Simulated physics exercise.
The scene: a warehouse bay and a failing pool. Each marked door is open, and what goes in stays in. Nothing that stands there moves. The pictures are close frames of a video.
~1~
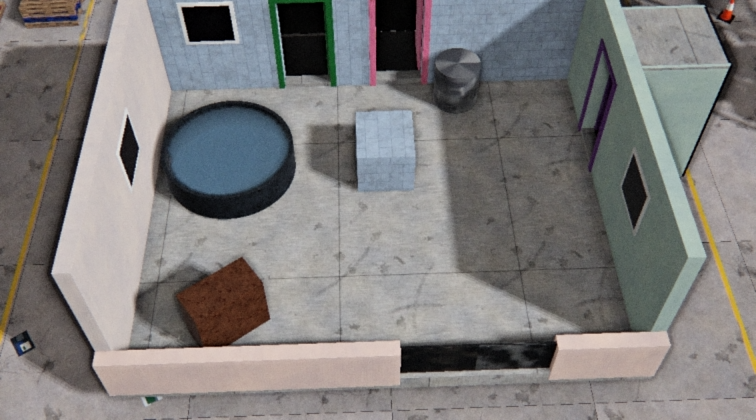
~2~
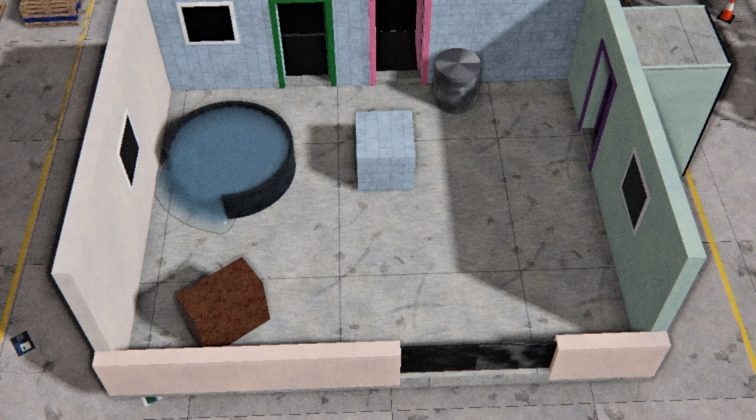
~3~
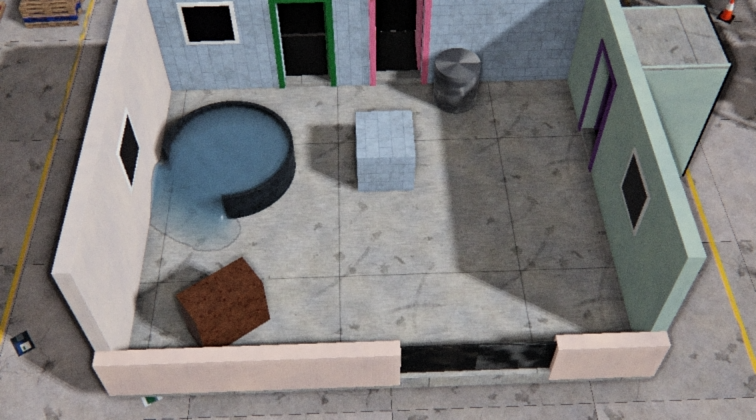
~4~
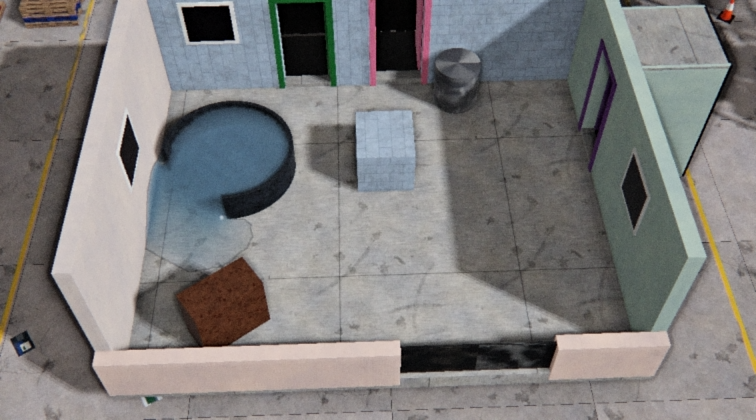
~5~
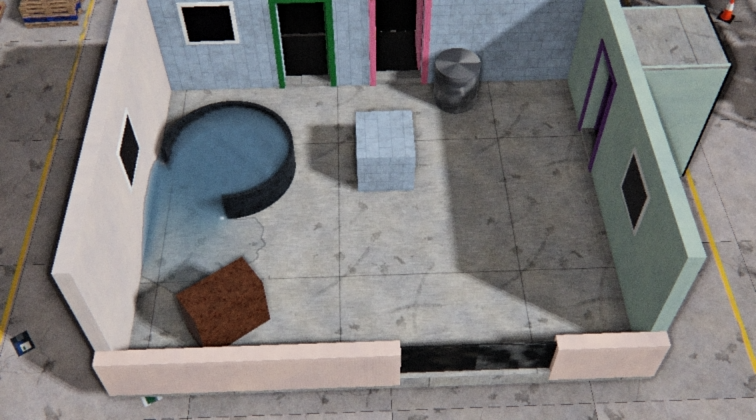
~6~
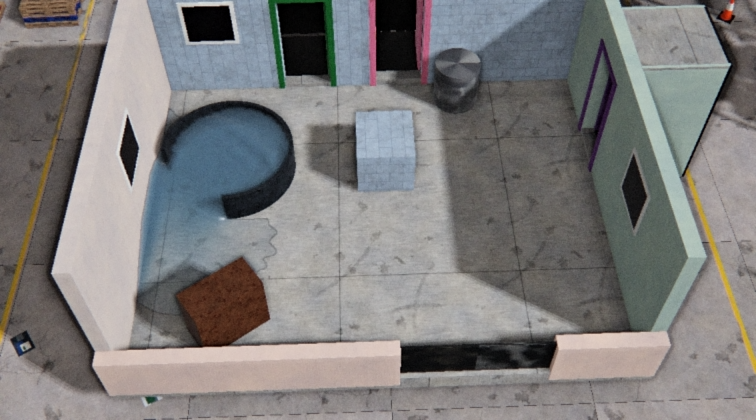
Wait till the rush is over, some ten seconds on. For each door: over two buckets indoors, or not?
The purple door admits no more than that; the pink door admits no more than that; the green door admits no more than that.
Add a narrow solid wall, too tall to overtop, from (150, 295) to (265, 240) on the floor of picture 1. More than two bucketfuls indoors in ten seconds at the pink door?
Pink door stays under.
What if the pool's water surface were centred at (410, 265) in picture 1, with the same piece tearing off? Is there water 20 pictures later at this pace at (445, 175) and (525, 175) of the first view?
In that order: No water, no water.
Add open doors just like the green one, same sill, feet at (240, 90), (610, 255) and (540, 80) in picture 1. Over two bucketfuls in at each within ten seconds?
In that order: Stays under, stays under, is under.
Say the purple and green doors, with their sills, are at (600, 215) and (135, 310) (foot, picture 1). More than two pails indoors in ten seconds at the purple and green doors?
Then: The purple one lets less in; the green one goes over.
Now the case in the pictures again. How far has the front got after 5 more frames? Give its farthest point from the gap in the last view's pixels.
At about (125, 373).
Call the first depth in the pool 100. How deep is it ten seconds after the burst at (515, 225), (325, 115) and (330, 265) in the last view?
In that order: 6, 8 and 4 per cent.
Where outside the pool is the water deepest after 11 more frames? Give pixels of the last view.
Near (127, 363).
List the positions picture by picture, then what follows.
The round pool at (228, 150) is whole and still, in the first picture.
Water pours out at (183, 198) and has run to (162, 168), in the second picture.
Water pours out at (183, 199) and has run to (161, 159), in the third picture.
Water pours out at (184, 199) and has run to a hidden place, in the fourth picture.
Water pours out at (184, 199) and has run to (166, 128), in the fifth picture.
Water pours out at (184, 199) and has run to (168, 112), in the sixth picture.
A moment on, water covers 15 % of the floor; the purple door not reached, the pink door not reached, the green door not reached.
Next, water covers 20 % of the floor; the purple door not reached, the pink door not reached, the green door not reached.
Then, water covers 40 % of the floor; the purple door not reached, the pink door not reached, the green door wet at the sill, nothing in.
Later, water covers 80 % of the floor; the purple door not reached, the pink door wet at the sill, nothing in, the green door wet at the sill, nothing in.
In the end, water covers 95 % of the floor; the purple door wet at the sill, nothing in, the pink door wet at the sill, nothing in, the green door wet at the sill, nothing in.
